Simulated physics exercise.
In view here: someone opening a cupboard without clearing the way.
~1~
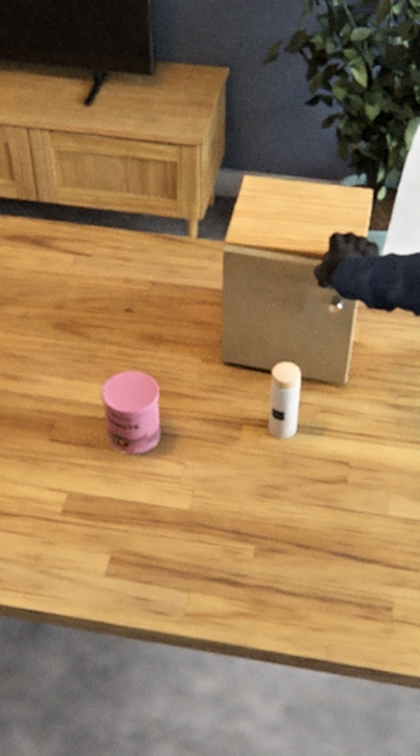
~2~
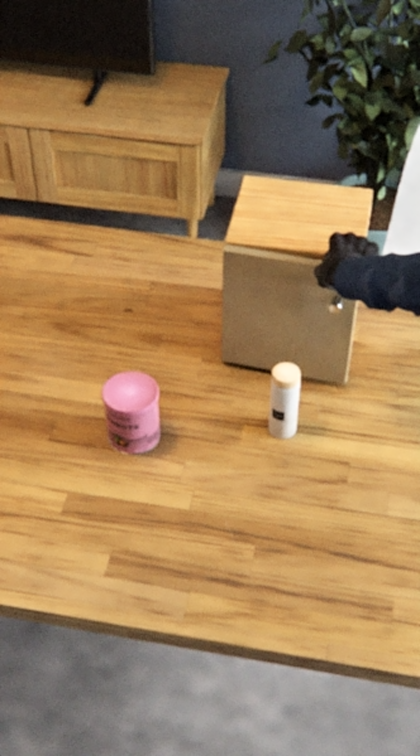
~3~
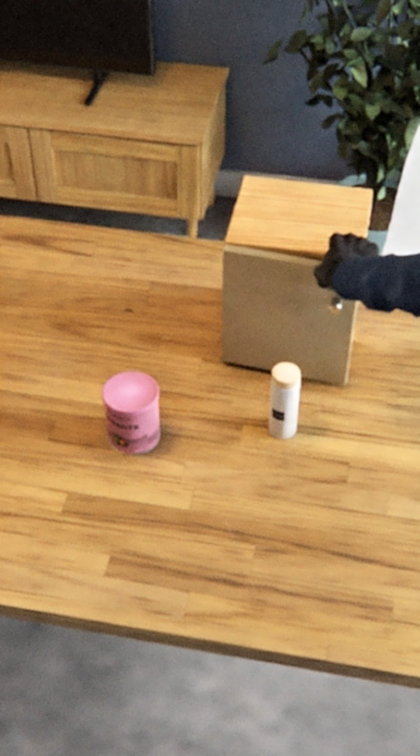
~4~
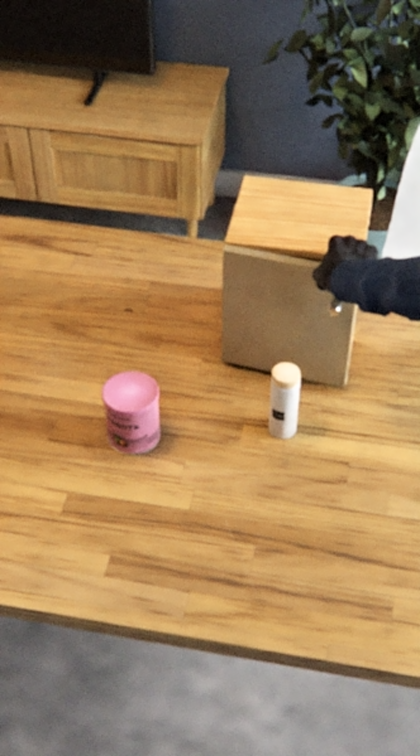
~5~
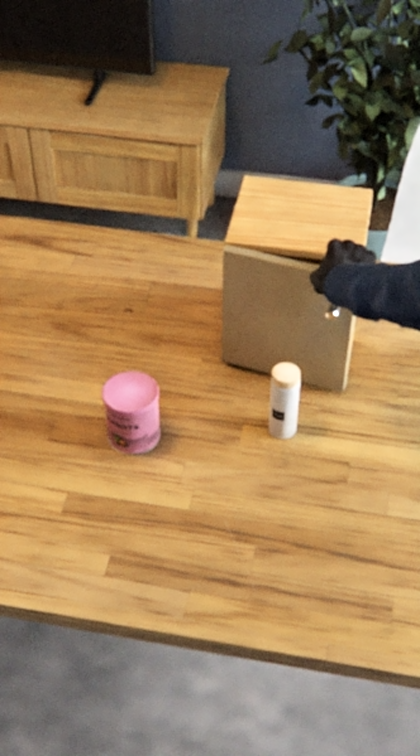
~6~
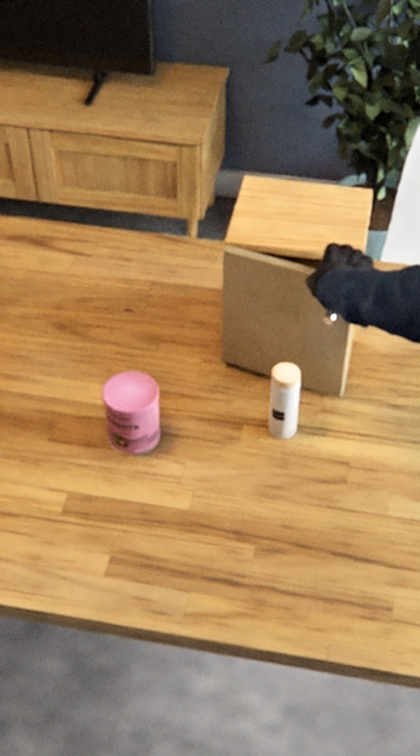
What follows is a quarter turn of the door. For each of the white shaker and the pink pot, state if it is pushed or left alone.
Here the white shaker is pushed, the pink pot is left alone.
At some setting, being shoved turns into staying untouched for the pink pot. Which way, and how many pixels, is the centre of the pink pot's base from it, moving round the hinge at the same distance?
Some 20 pixels, rightward.
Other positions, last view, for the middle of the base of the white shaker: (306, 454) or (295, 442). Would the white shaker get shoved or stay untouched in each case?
Try by try: It is spared; it gets bumped.
Then, 1.06 s past the last view, door 59° open; white shaker travelled about its own width near (250, 417); pink pot at rest near (132, 414).
Finally, the white shaker gets knocked, near (185, 422); the pink pot escapes contact, near (132, 414).
